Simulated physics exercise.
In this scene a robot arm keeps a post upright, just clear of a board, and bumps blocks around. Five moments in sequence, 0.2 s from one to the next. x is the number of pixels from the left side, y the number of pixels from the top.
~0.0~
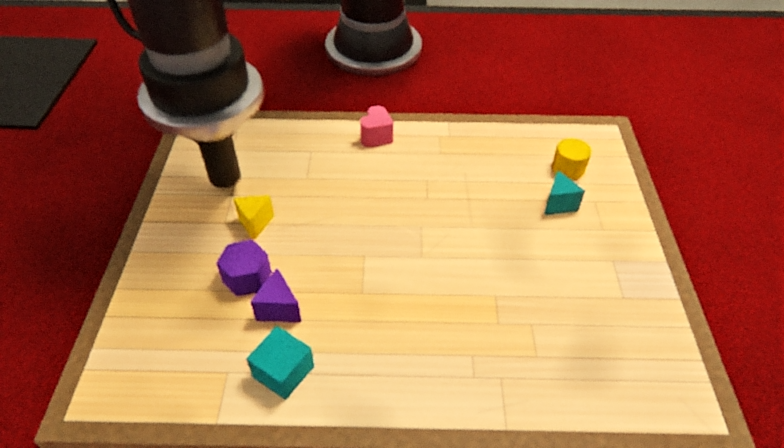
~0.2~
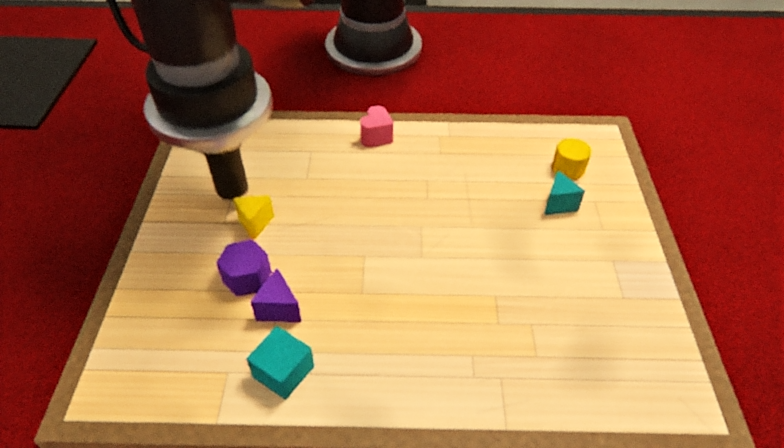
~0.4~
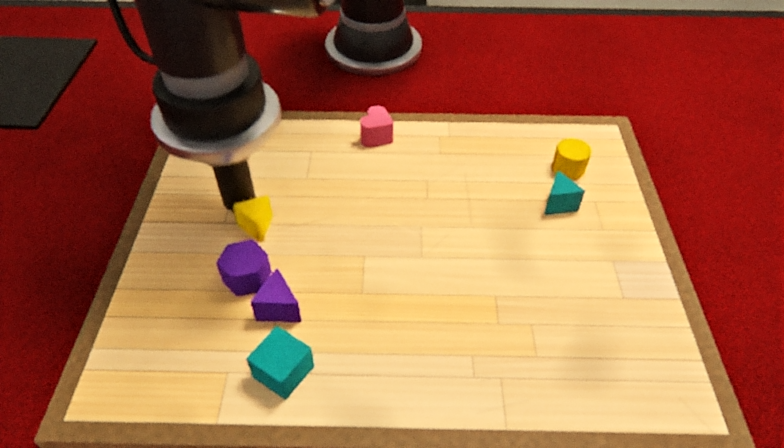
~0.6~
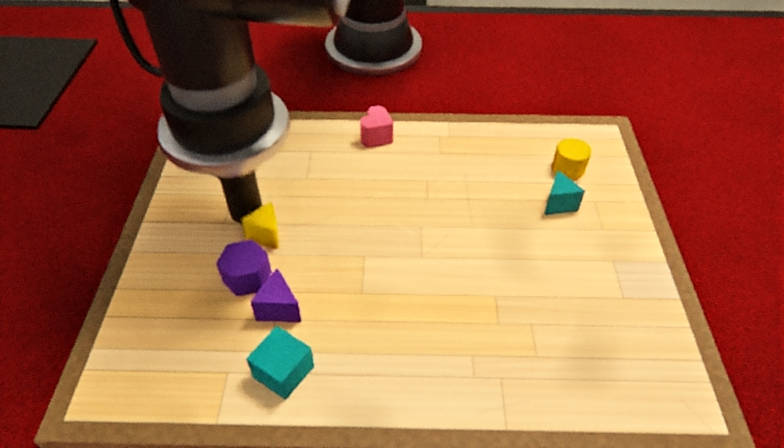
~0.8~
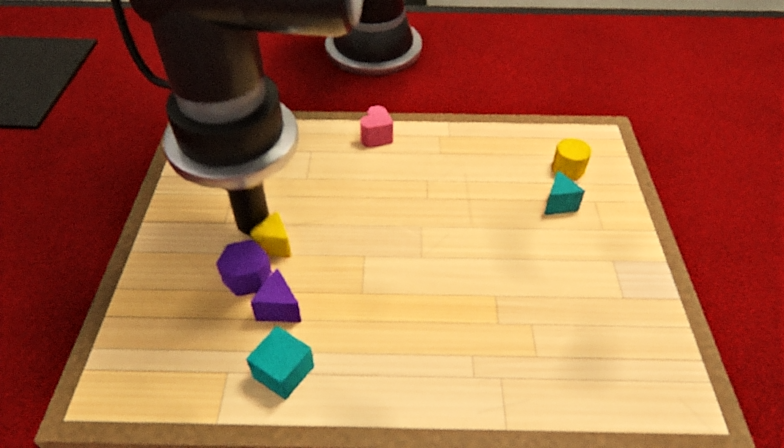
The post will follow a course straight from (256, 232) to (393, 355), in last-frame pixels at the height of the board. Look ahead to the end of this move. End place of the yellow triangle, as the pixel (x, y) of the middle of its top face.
I'd place it at (423, 354), taking the centre of its top.
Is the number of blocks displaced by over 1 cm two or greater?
No.
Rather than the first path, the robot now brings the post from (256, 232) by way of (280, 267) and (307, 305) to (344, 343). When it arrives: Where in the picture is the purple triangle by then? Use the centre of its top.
Put as a pixel place, it's (281, 322).
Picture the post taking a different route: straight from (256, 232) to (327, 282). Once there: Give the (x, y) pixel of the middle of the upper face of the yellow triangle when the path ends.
The point I'd pick in the picture is (347, 280).
On the path given first. One third of the way, post (297, 259); yellow triangle (317, 265).
Two thirds of the way, post (343, 300); yellow triangle (368, 307).
At the end, post (393, 346); purple hexagon unmoved; yellow triangle (423, 354).
